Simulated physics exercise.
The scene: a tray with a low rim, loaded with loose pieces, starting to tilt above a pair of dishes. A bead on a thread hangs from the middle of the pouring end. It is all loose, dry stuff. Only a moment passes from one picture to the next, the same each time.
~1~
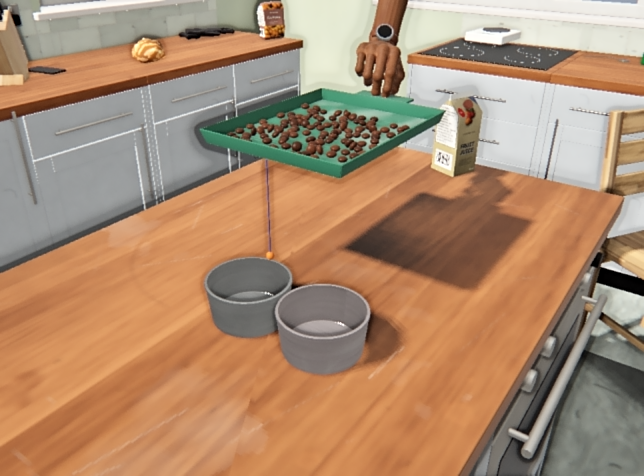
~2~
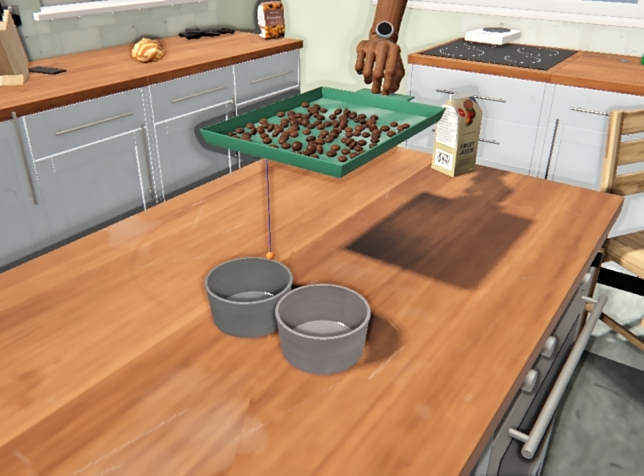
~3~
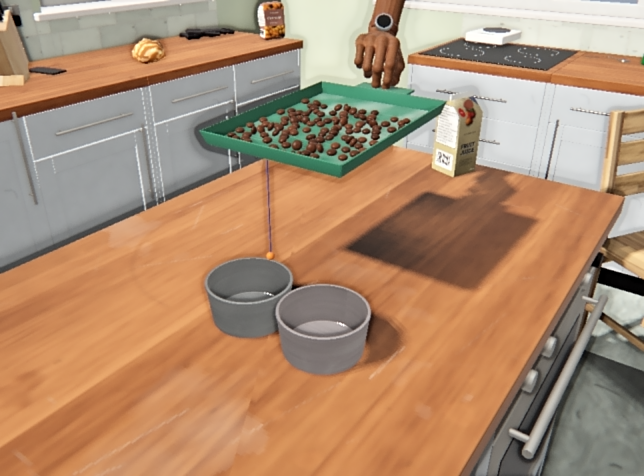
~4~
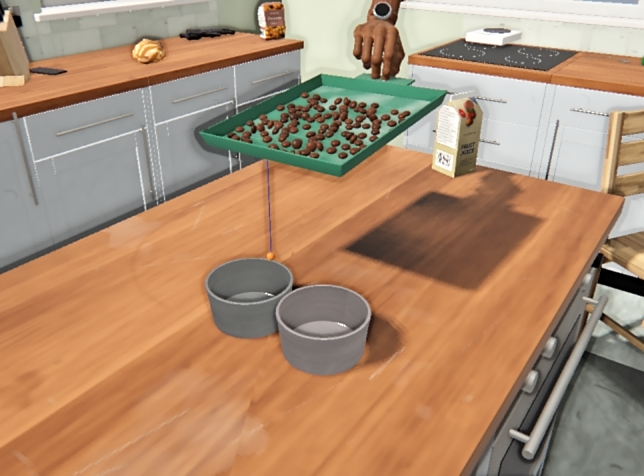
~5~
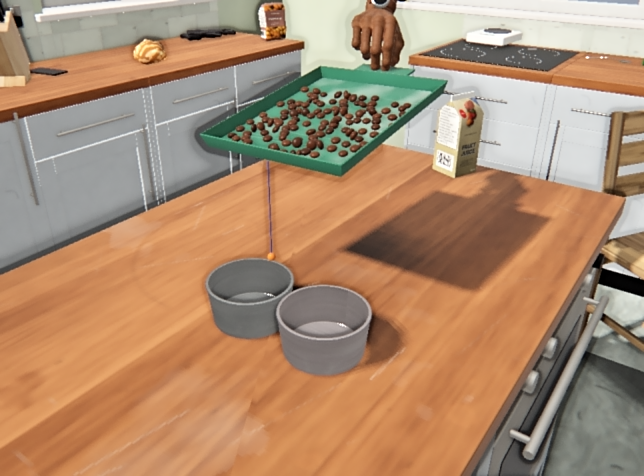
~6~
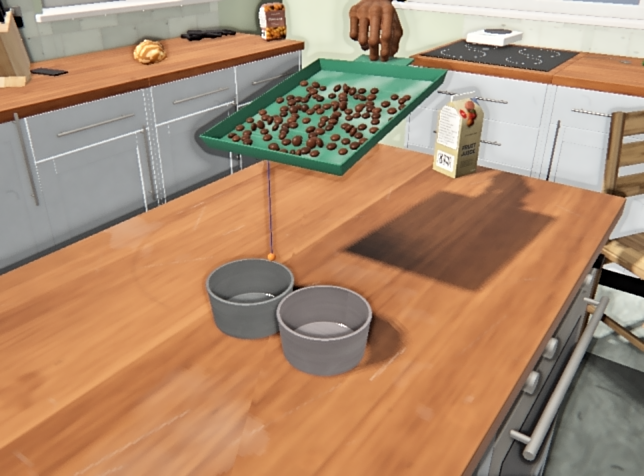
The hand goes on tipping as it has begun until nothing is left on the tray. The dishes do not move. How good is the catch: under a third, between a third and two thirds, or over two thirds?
In the dishes lies from one third to two thirds of it.
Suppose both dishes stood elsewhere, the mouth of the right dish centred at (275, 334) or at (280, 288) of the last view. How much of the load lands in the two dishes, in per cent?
In turn 30 and 80 in a hundred.
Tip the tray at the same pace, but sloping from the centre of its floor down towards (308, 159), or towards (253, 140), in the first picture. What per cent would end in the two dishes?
First some 90, then 0 per cent.
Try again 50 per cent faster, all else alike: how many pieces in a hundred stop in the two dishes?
About 50 per cent.
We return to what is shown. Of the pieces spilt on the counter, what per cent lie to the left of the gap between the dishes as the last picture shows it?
Some 100 per cent.
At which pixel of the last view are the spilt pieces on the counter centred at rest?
Near (166, 309).
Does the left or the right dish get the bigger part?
That is the left dish.
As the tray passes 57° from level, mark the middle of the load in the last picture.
Near (262, 129).
Soon after the last picture, tray tipped steeply; nearly all on the tray; a stray few in the air.
A little later, tray tipped right over; most on the tray; a stray few in the right dish; a stray few in the left dish; a stray few outside both; a small part in the air.
Later still, tray tipped past a quarter turn; a small part in the right dish; about a third in the left dish; about half outside both.
At rest, tray tipped past a quarter turn; a small part in the right dish; about a third in the left dish; about half outside both.
